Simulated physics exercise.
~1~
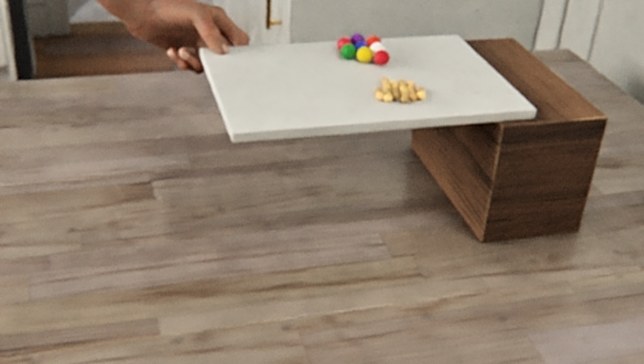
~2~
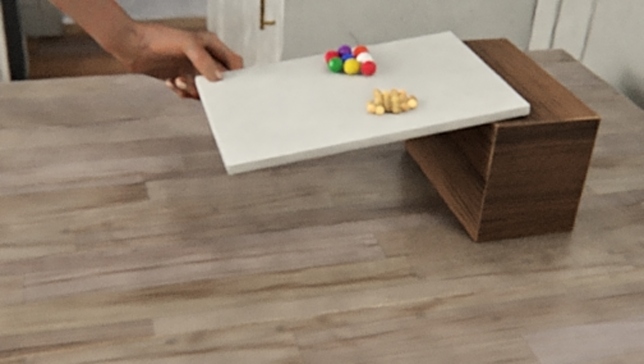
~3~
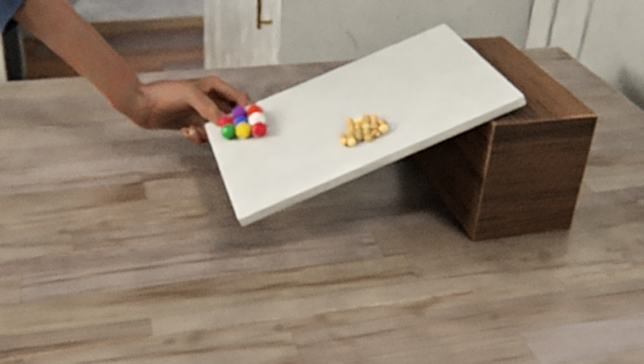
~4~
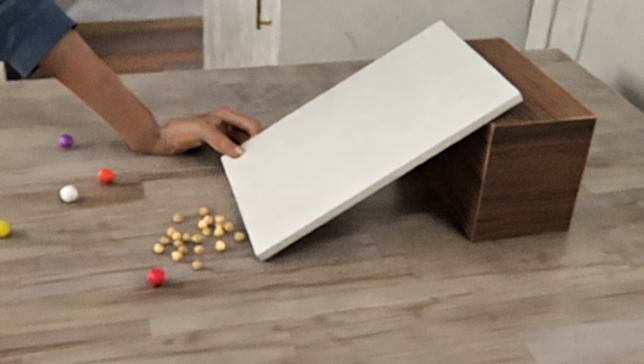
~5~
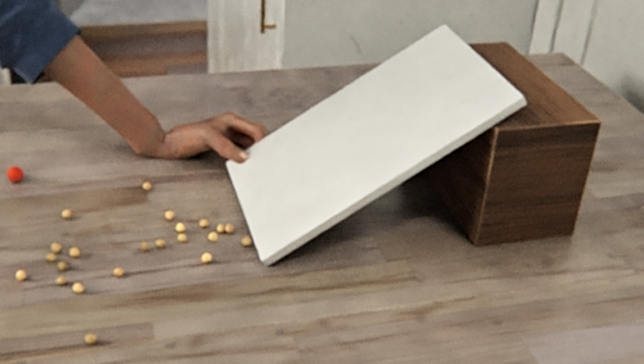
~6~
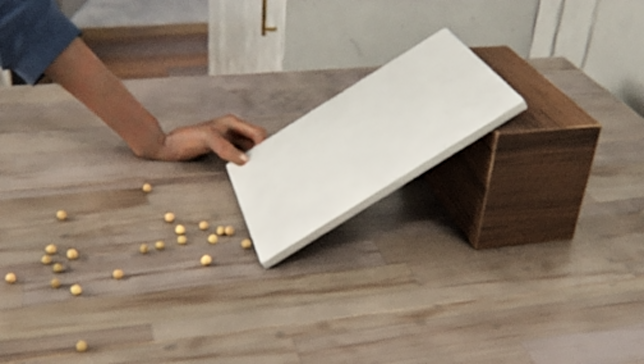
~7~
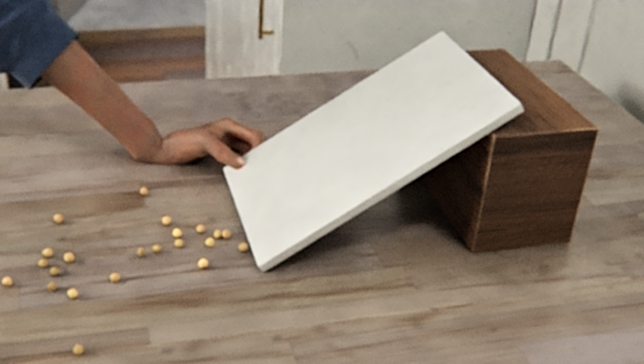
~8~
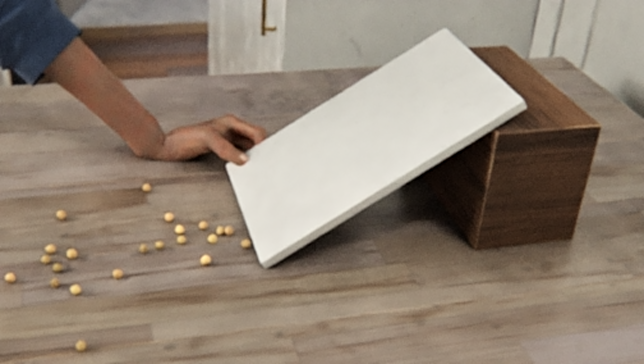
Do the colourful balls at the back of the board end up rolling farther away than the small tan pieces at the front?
Yes, the colourful balls roll farther, passing out of view to the left, while the tan pieces come to rest scattered on the table near the lowered end of the board.
